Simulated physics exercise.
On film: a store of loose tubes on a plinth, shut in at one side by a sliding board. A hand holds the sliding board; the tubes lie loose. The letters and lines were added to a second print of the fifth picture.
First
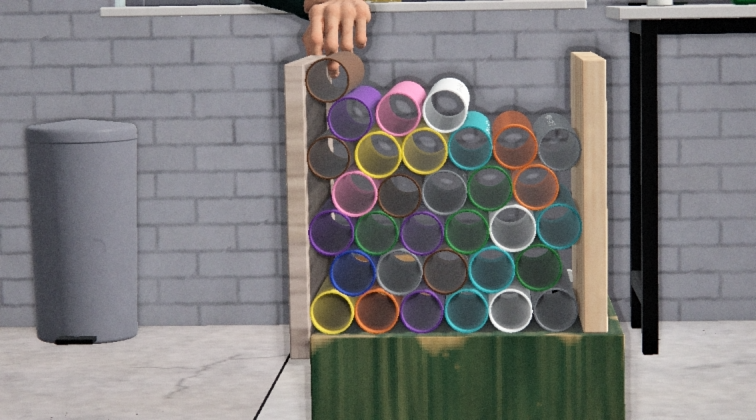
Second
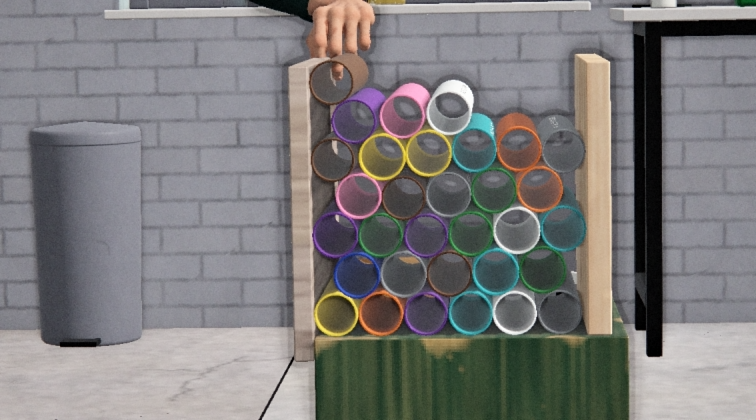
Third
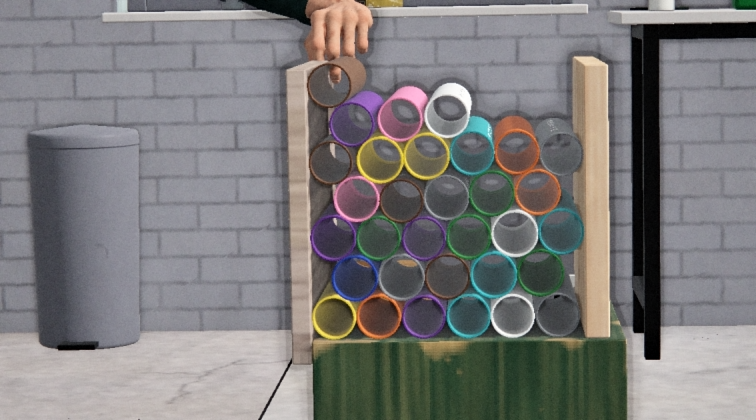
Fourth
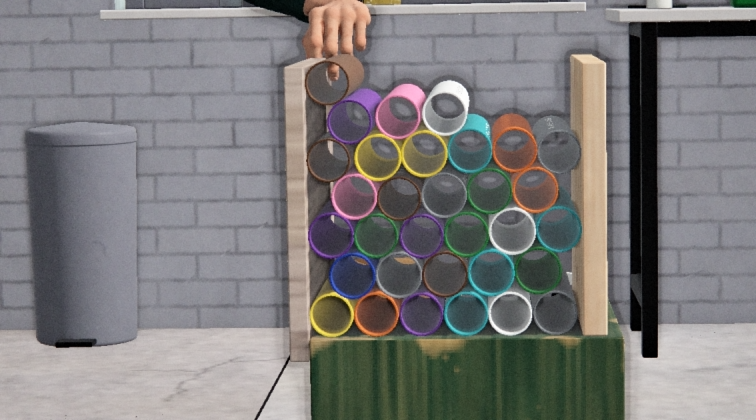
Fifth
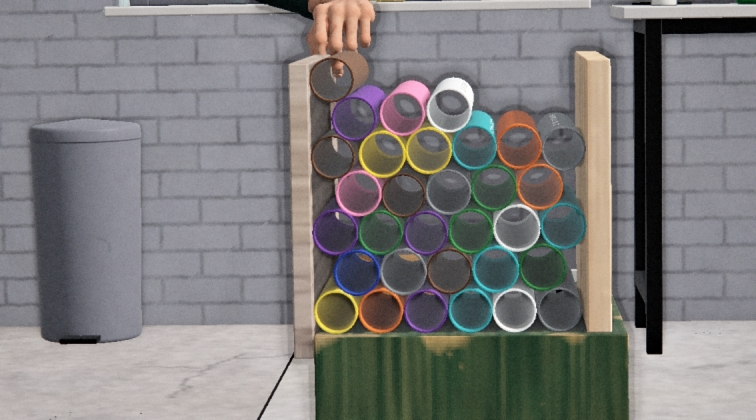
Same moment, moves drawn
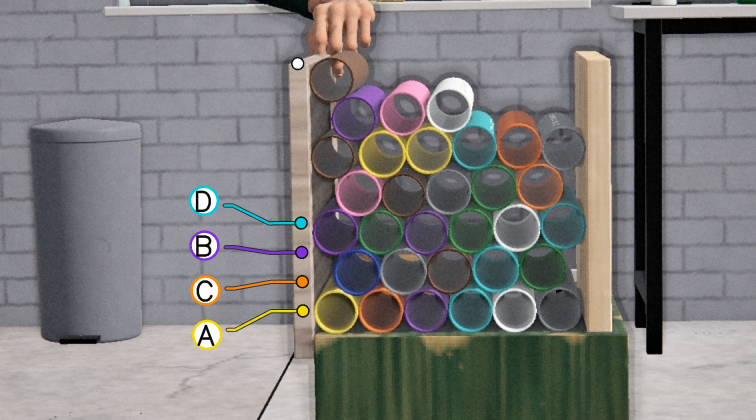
The footage shows a hand resting at the top left of a stack of loose, multicoloured tubes between two upright boards on a green plinth, beside a grey bin; apart from slight shifts of the whole view, nothing visibly moves.
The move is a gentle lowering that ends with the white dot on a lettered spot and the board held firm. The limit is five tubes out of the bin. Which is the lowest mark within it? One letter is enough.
Lower it to B and no more.
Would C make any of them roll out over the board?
Yes.
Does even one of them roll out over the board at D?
Yes.
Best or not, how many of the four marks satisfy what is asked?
Two of the four.
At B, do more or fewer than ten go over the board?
Fewer than ten.
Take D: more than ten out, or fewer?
Fewer than ten.
On the copy, A at (303, 311); B at (302, 253); C at (303, 281); D at (301, 223); the white dot at (298, 64).
On B. First, top of the board (310, 146).
Then, top of the board (312, 238).
Finally, top of the board (312, 251), three out over the board.
By contrast, A more than five out over the board; C more than five out over the board; D three out over the board.
